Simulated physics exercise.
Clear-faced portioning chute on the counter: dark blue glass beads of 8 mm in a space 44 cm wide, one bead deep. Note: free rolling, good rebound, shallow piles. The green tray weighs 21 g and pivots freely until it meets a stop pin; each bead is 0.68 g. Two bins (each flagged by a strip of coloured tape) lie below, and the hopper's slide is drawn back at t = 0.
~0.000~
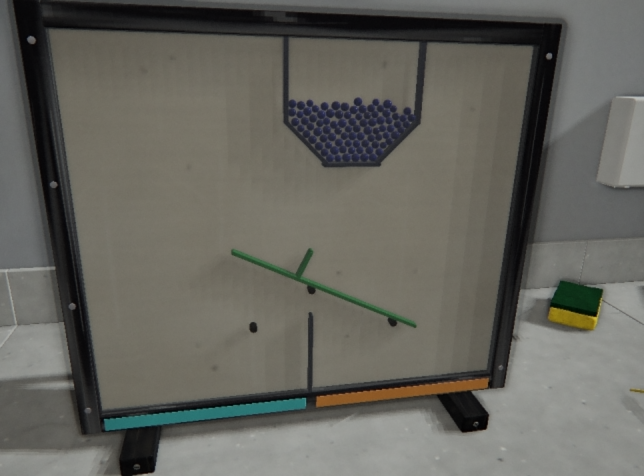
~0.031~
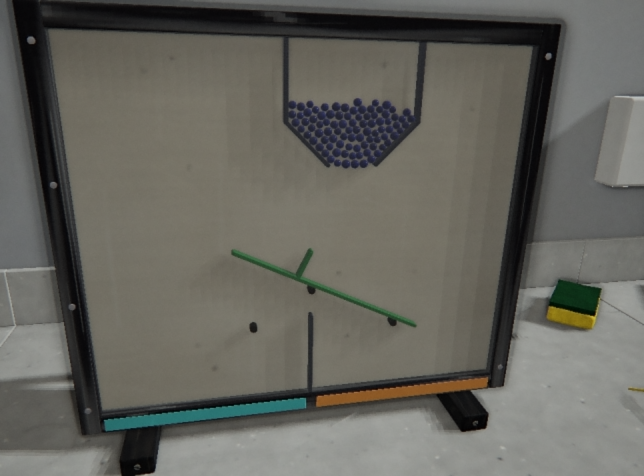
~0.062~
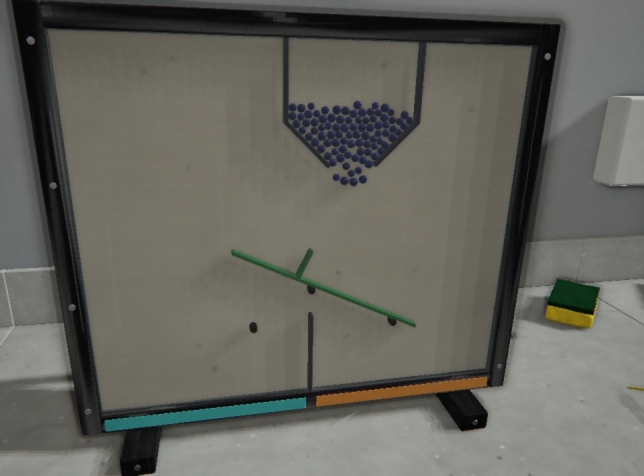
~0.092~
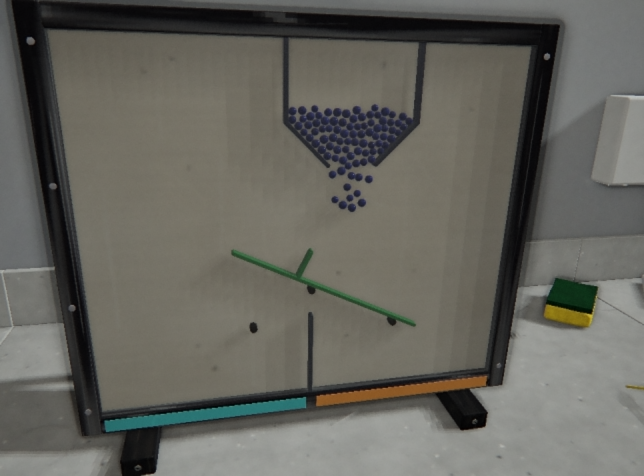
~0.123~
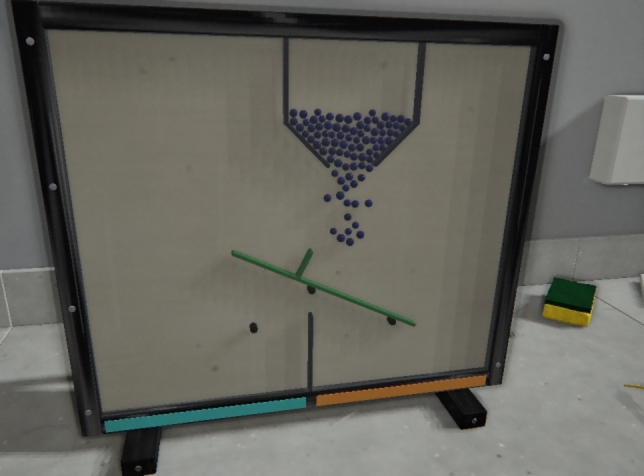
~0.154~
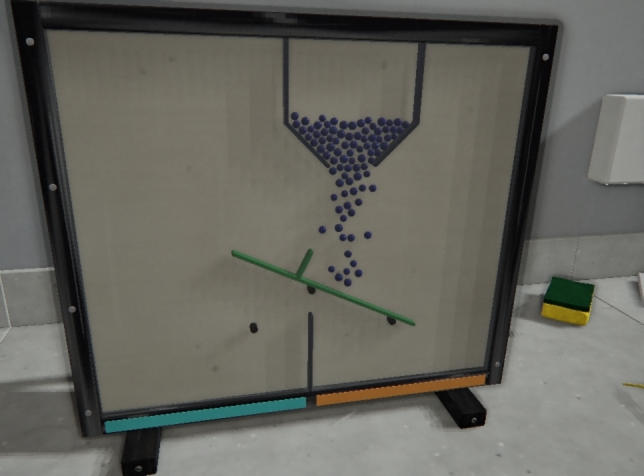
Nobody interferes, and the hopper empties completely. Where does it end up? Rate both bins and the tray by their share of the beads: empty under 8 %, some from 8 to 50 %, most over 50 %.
Turquoise bin: Empty; orange bin: Most; tray: Empty.
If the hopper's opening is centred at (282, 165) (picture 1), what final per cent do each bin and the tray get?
The turquoise bin ends with 65 %, the orange bin with 35 %, and the tray with 0 %.
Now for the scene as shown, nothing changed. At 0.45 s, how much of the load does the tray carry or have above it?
Around 50 per cent of the load.
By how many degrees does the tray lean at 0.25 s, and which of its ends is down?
25°, right end low.
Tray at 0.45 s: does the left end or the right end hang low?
Right end.
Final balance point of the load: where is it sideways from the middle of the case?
Roughly 14 centimetres to the right of the centre.
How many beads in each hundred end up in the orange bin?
Share: Around 100 %.
After 0.25 s 70 % have left the hopper; tray right end down 26°; on or over it 65 %, past it to the left 0 %, to the right 0 %.
After 0.45 s 100 % have left the hopper; tray right end down 26°; on or over it 50 %, past it to the left 0 %, to the right 50 %.
At rest by 1.7 s, turquoise bin 0 %, orange bin 100 %, tray 0 %; tray right end down 26°.
